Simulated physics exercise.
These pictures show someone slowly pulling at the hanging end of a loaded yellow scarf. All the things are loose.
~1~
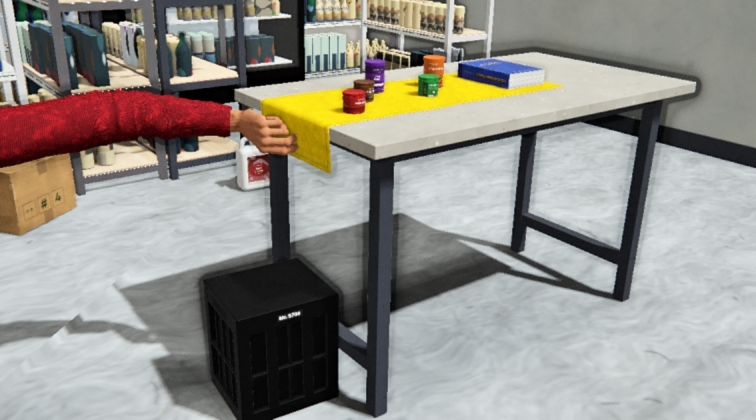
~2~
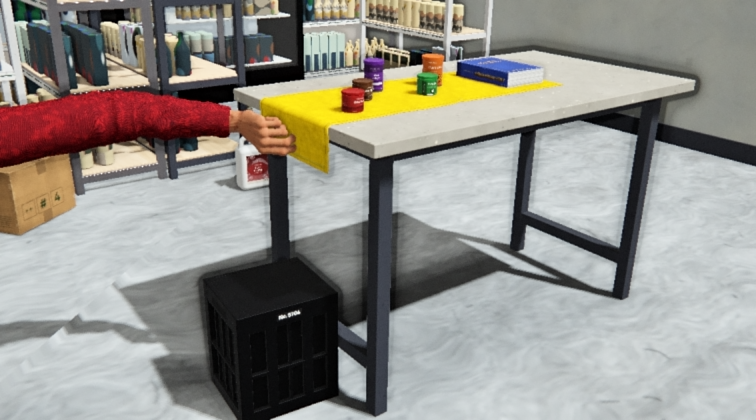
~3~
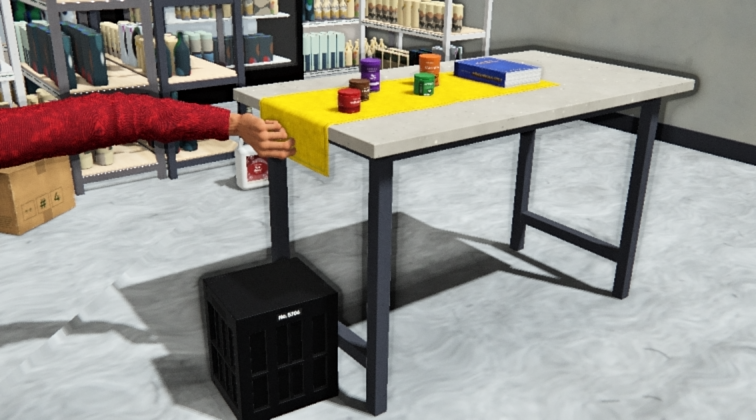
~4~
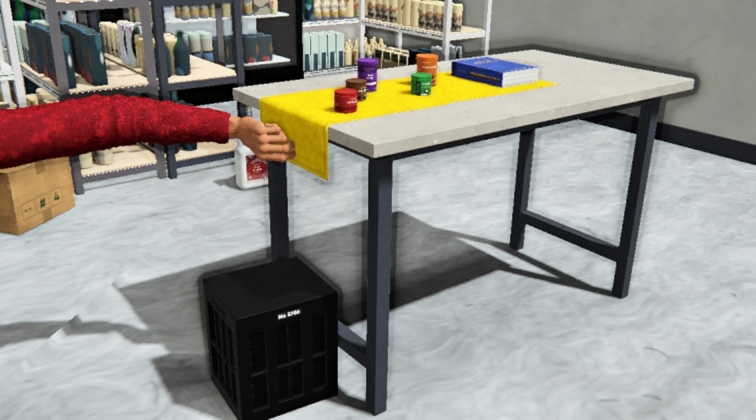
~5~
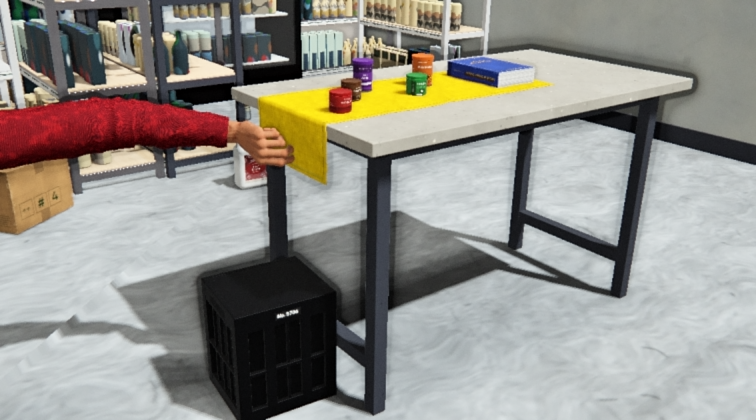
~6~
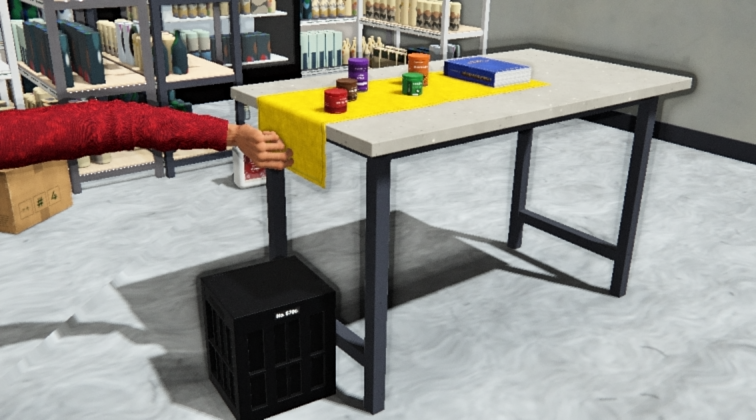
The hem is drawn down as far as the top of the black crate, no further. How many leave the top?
The table loses three.
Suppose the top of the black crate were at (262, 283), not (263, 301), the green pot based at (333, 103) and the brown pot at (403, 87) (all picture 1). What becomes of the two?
The green pot falls, the brown pot keeps its place on top.
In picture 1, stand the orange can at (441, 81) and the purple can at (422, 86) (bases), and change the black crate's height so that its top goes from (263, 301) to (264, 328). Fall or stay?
The orange can does not fall, the purple can remains up.
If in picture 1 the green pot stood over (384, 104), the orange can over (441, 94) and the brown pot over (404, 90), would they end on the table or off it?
The green pot comes down; the orange can holds on; the brown pot holds on.
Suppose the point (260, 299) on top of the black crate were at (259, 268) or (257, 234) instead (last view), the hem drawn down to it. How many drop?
Over the edge go 2 and 1.
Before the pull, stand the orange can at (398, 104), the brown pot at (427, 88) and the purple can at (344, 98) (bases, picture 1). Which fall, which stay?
The orange can tumbles off, the brown pot keeps its place on top, the purple can comes down.
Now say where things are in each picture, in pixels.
Hem (330, 173); red pot (354, 91); brown pot (364, 81); purple can (375, 61); green pot (429, 76); orange can (434, 57); top of the crate (263, 301), in the first picture.
Hem (328, 174); red pot (353, 90), in the second picture.
Hem (329, 177); brown pot (359, 80), in the third picture.
Hem (328, 180); purple can (368, 60); top of the crate (262, 300), in the fourth picture.
Hem (326, 185); green pot (417, 75), in the fifth picture.
Hem (325, 188); red pot (335, 91); brown pot (347, 80); purple can (358, 60); green pot (413, 75); orange can (419, 55), in the sixth picture.
Early on, hem near (290, 244); red pot and brown pot gone.
Midway, hem on the crate; red pot, brown pot and purple can gone.
Finally, hem on the crate; red pot, brown pot and purple can gone. The count of fallen things is three.
